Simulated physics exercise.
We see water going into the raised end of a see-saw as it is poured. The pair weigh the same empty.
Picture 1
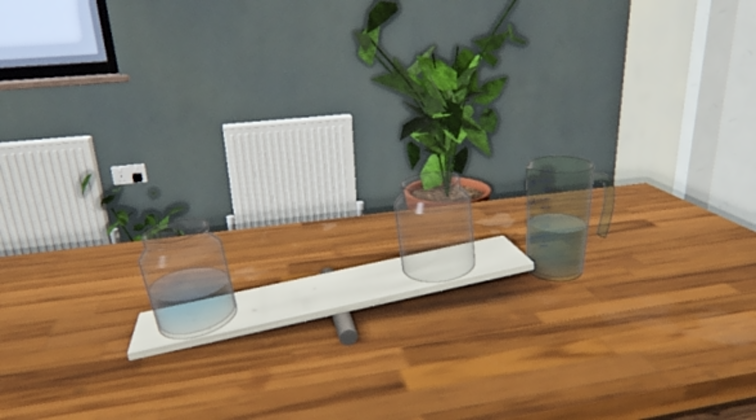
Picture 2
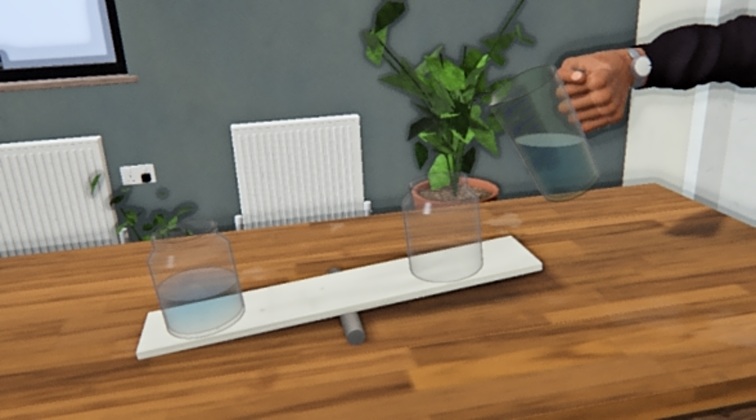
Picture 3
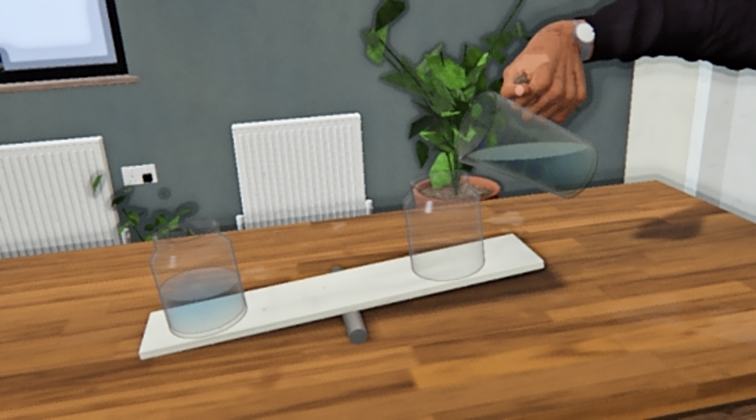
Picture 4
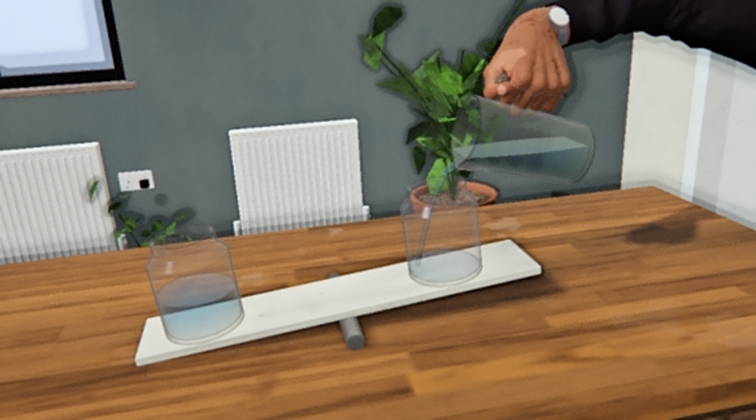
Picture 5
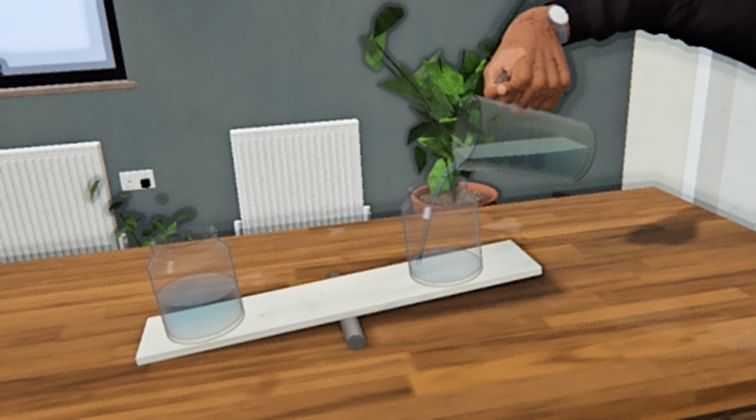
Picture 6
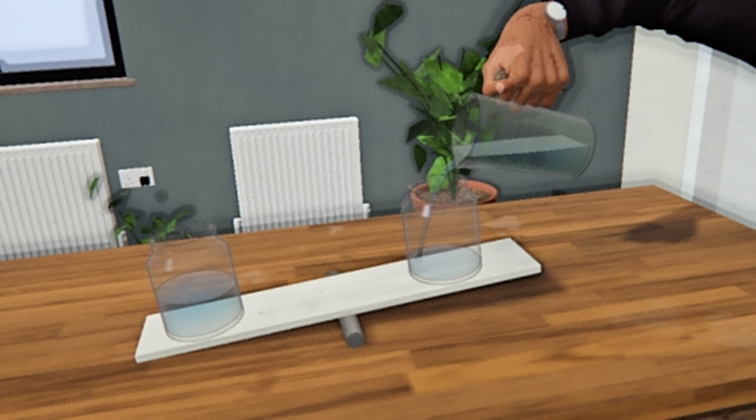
A white plank rests on a grey round bar across a brown wooden table, seen from slightly above, with white radiators and a grey wall behind. A clear jar holding bluish water sits on its low left end, an empty one on its raised right end, near a green potted plant and a jug. A dark-sleeved hand lifts the jug, tilts it and pours a little water into the right jar, while the plank stays tilted and the view shifts slightly.
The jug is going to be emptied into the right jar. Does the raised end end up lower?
No.
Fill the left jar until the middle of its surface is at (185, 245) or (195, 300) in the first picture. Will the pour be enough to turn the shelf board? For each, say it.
Result, in order: It stays put; it tips.
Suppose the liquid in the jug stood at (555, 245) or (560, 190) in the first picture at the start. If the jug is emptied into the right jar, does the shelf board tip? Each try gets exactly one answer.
Taking them in turn, it rests where it is and then it falls the other way.
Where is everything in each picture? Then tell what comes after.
In the first frame, all is still; jug (558, 216) about half full; right jar (434, 222) empty, raised; left jar (187, 273) about a third full, on the low side.
The second frame shows the hand lifts the jug; round bar (355, 334); right jar (442, 222) empty.
In the third frame, the jug is brought over; jug (526, 147) tipped 60° with all of its load; right jar (444, 220) empty.
In the fourth frame, a stream runs into the right jar; round bar (354, 339); right jar nearly empty, surface at (445, 263); left jar about a third full, surface at (196, 289).
In the fifth frame, a stream runs into the right jar; jug (521, 141) tipped 75° with nearly all of its load; right jar (442, 226) nearly empty.
In the sixth frame, a stream runs into the right jar; round bar (354, 336); right jar nearly empty, surface at (444, 258); left jar about a third full, surface at (196, 286).
Soon after, the right jar is about a quarter full; the shelf board leans as before.
Later, the right jar is about a third full; the shelf board leans as before.
In the end, the right jar is about a third full; the shelf board leans as before.
